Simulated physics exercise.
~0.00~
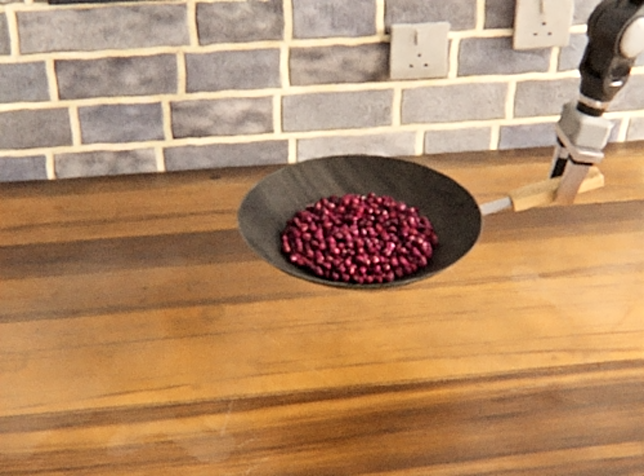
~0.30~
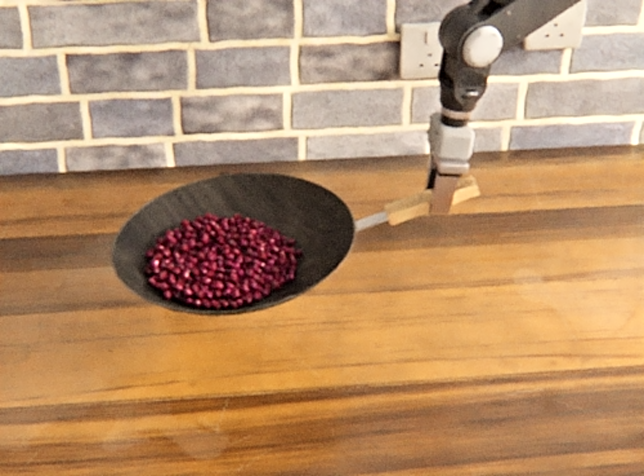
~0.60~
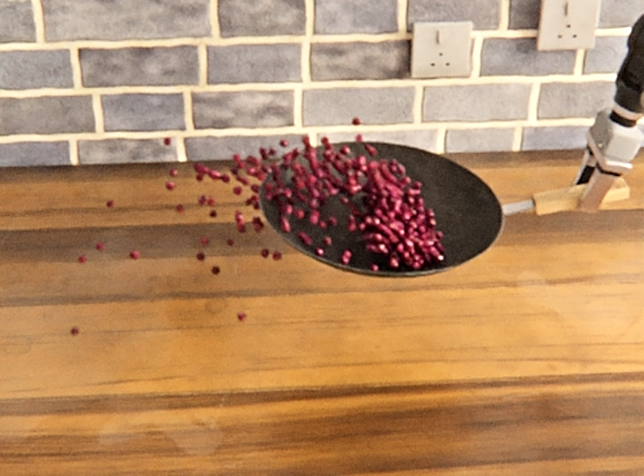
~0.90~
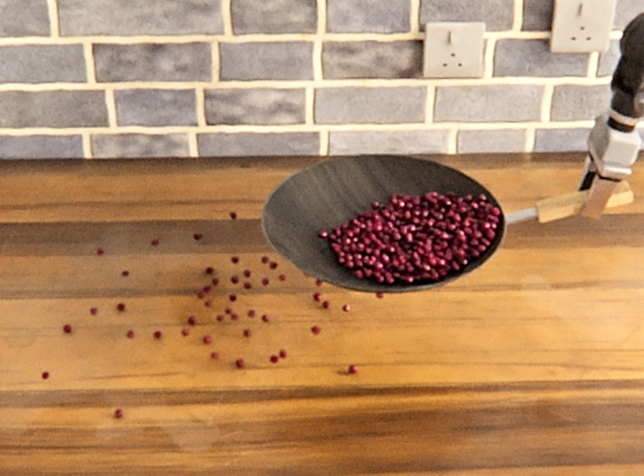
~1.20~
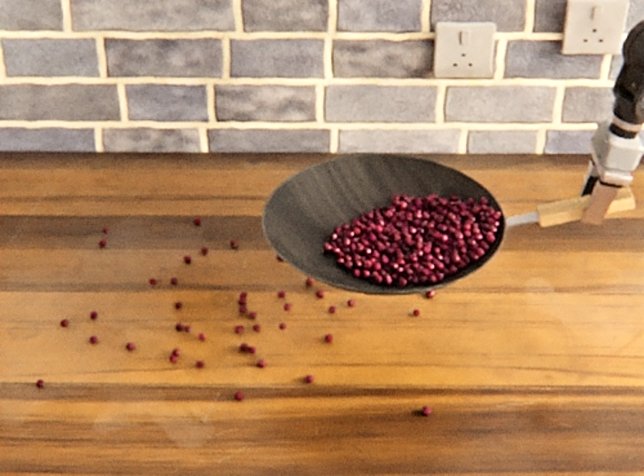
The video shows a robot arm holding a dark wok of deep red beads over a wooden surface, moving it left and then back right, sending beads flying over the left rim; some scatter across the surface while most stay in the wok.
